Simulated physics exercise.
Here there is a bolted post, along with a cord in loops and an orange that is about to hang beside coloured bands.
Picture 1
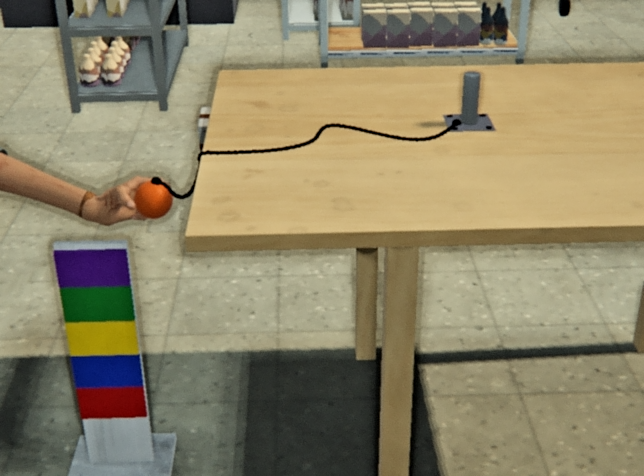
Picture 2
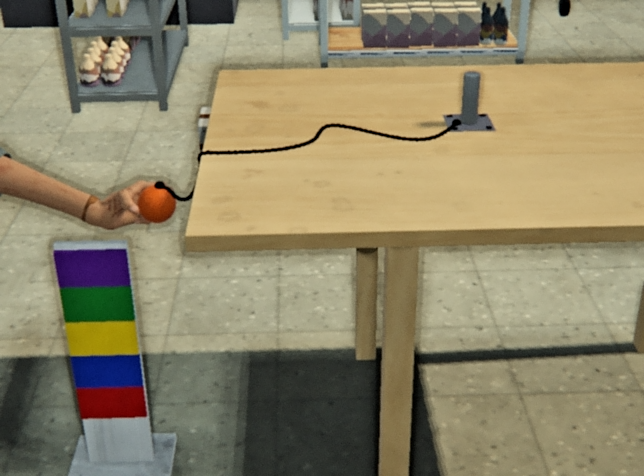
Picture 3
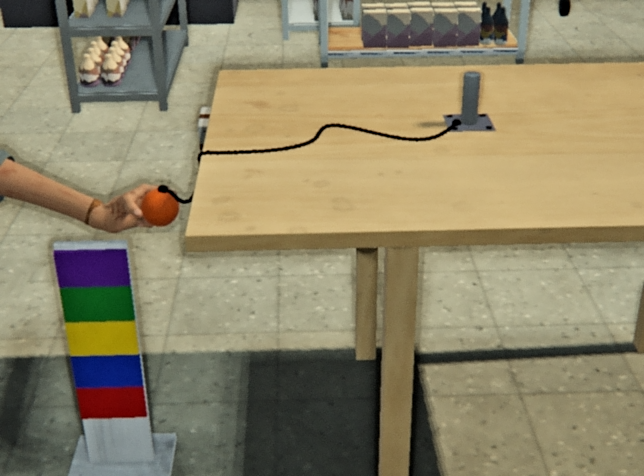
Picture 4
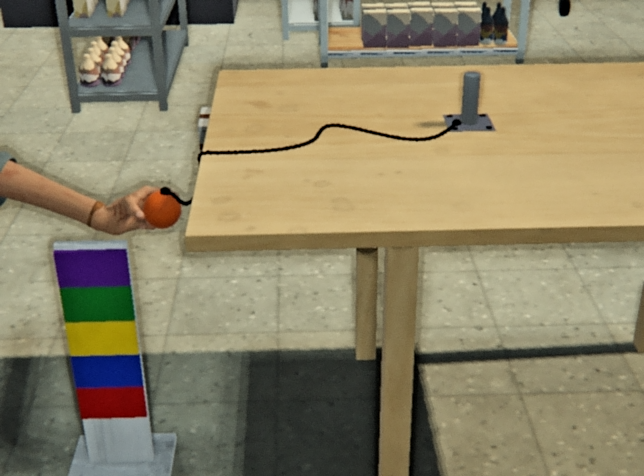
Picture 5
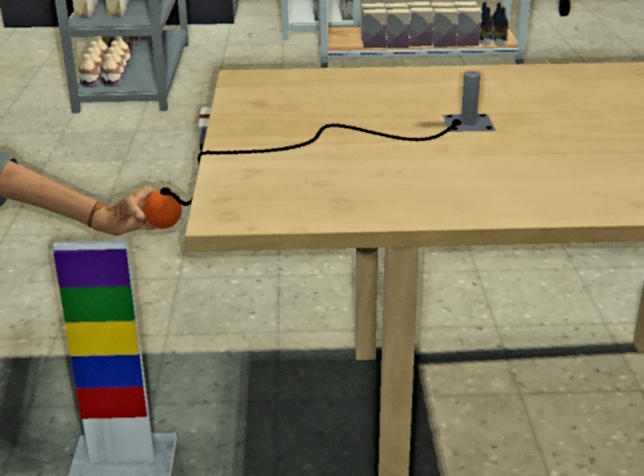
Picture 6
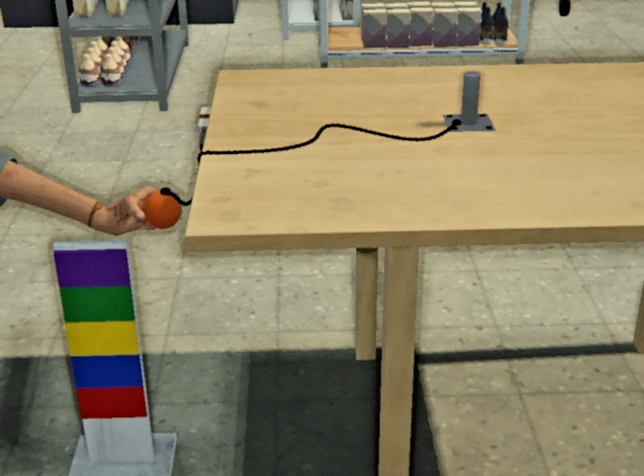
Hand holding an orange ball on a black cord lowering it slightly beside a wooden table, then keeping nearly still.
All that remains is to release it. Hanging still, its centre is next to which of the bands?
Its middle rests at the green band.
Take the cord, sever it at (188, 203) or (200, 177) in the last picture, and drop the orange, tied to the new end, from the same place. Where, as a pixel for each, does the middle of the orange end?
About (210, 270), then (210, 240).
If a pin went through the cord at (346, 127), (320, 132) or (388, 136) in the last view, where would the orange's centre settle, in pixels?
Readings in order - (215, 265), (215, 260), (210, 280).
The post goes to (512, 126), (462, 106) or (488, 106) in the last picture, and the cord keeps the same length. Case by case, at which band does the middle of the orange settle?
Going case by case, it's purple, green and finally purple.
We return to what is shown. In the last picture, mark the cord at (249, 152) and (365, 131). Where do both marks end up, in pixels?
In that view they sit near (203, 163) and near (339, 133).
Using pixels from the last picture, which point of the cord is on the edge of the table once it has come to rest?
Spot: Approx. (263, 151).
Soon after, orange near (200, 280); level with green.
Then, orange near (231, 290); level with green.
At rest, orange near (212, 295); level with green. Its middle rests at the green band.
